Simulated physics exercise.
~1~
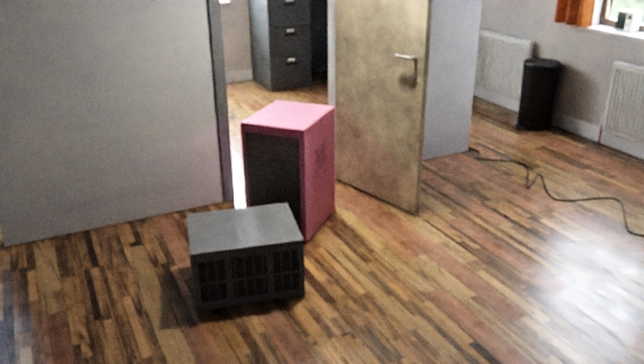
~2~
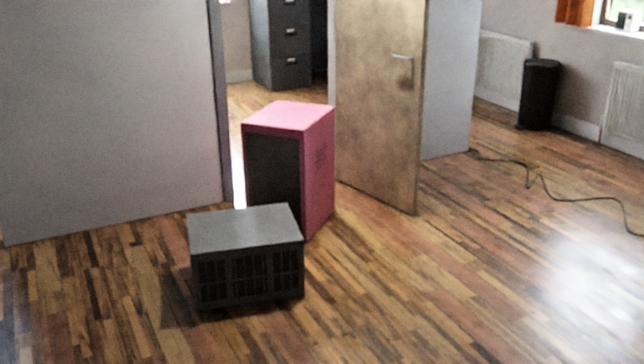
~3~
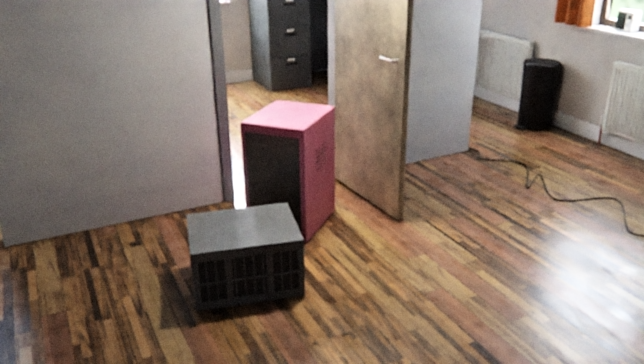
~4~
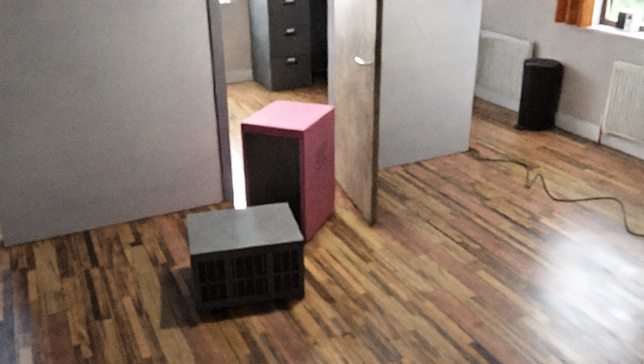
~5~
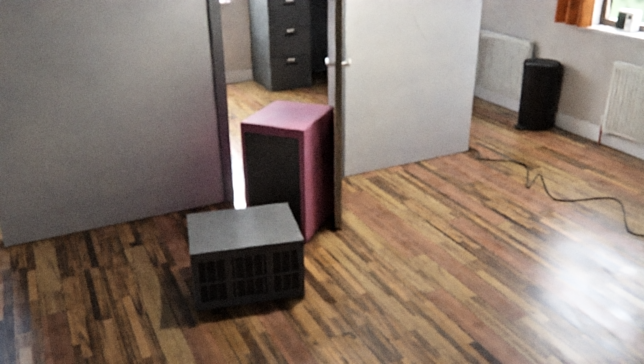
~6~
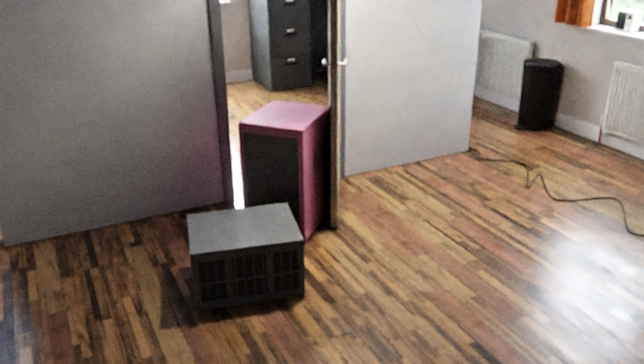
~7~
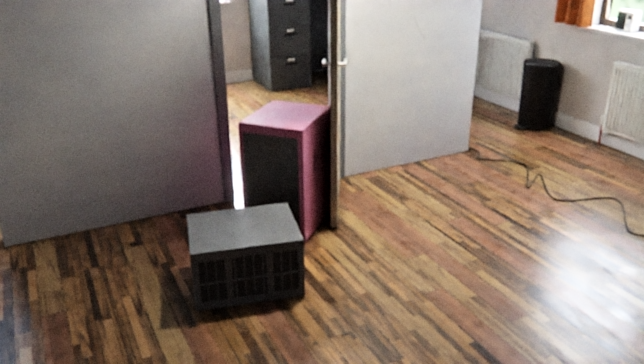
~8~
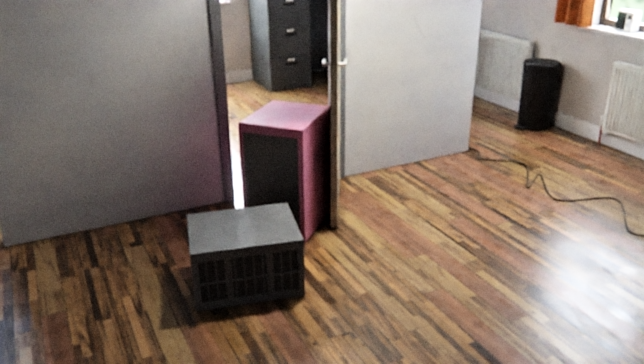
In a room with a striped wooden floor, seen from slightly above by a still camera, a doorway opens through a pale grey partition to dark filing cabinets beyond. A tall pink box with a dark front stands in the opening, and a low dark grey chest sits before it. To the right, a brownish door stands open towards the viewer, with a black bin, radiators and a trailing cable farther right. The door swings leftward, narrowing to its edge beside the pink box. There it stops, still open, while both boxes stay put.
